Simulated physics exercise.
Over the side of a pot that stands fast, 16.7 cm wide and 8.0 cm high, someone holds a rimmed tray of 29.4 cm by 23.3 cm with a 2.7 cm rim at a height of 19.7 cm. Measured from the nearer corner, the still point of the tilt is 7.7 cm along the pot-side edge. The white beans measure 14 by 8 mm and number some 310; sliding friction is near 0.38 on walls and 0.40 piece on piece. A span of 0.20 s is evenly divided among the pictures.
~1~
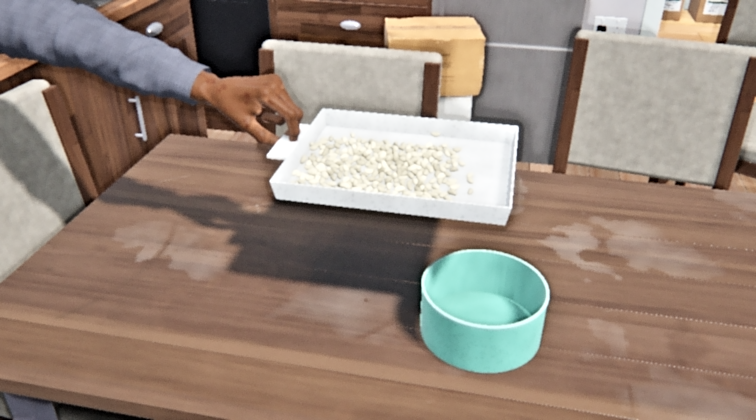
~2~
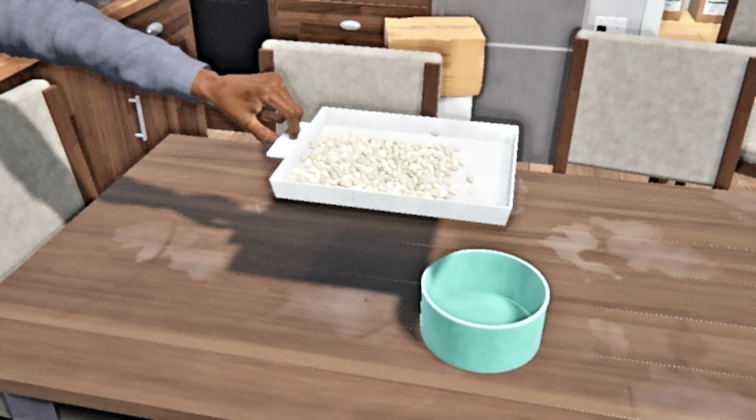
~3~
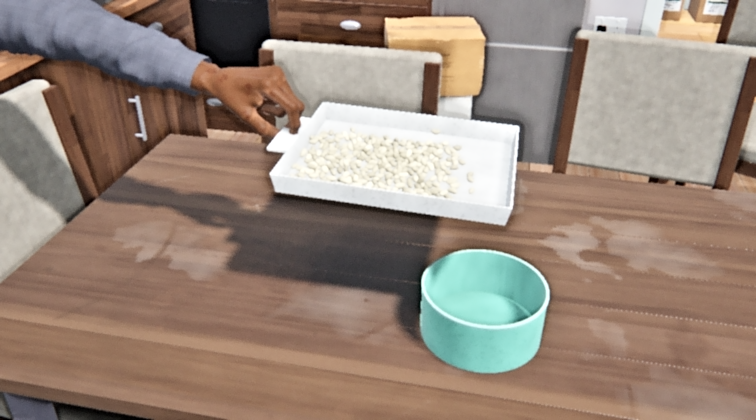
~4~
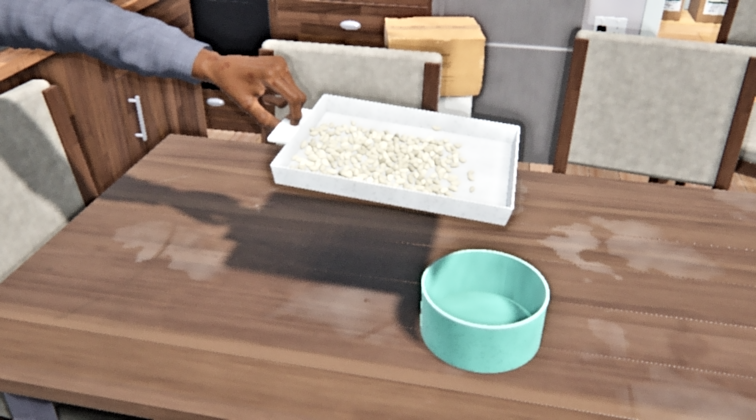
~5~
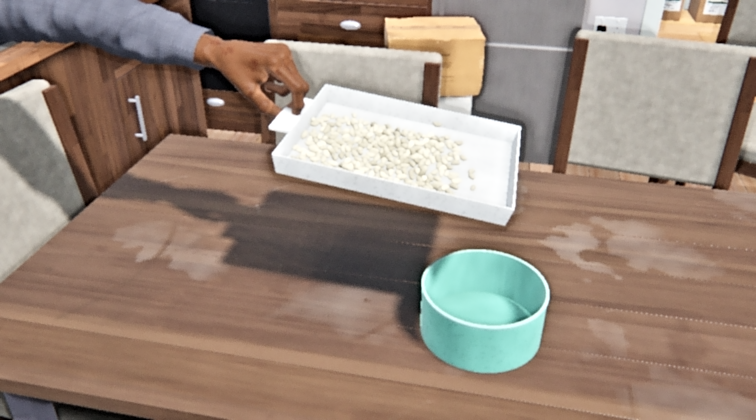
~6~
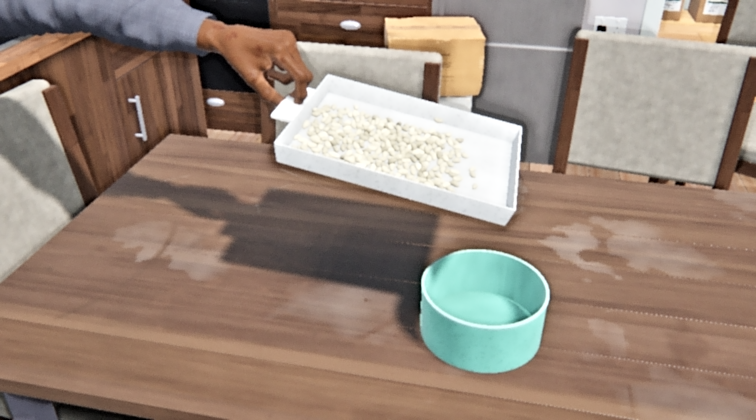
At a wooden dining table, a hand at the left grips a white rimmed tray of white beans above and behind an empty teal pot. The tray starts level, then the hand gradually raises its left end, tilting it down toward the right, while the beans stay mostly bunched together and the pot stays still.
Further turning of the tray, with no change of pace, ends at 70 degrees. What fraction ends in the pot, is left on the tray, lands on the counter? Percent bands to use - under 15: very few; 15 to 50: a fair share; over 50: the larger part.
Pot - very few, left on the tray - the larger part, counter - a fair share.
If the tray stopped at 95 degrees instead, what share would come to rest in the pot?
Around 20 in a hundred.
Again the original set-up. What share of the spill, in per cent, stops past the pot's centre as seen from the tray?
Some 100 per cent of the spill lies beyond the centre.
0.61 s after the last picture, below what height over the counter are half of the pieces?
Some 22 cm.
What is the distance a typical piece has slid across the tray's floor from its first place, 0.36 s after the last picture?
5 cm.
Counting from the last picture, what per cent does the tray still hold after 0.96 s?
Roughly 60 percent of the load, I'd say.
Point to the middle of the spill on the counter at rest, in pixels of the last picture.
(599, 309), roughly.
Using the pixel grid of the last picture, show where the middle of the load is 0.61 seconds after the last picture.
Around (513, 174).
Then, 0.36 s after the last picture, tilt 39 degrees; the tray holds 100 %, the pot 0 %.
Then, 0.61 s after the last picture, tilt 59 degrees; the tray holds 95 %, the pot 0 %.
Then, 0.96 s after the last picture, tilt 70 degrees; the tray holds 60 %, the pot 5 %.
In the end, pot 10 %, tray 60 %, counter 35 %.
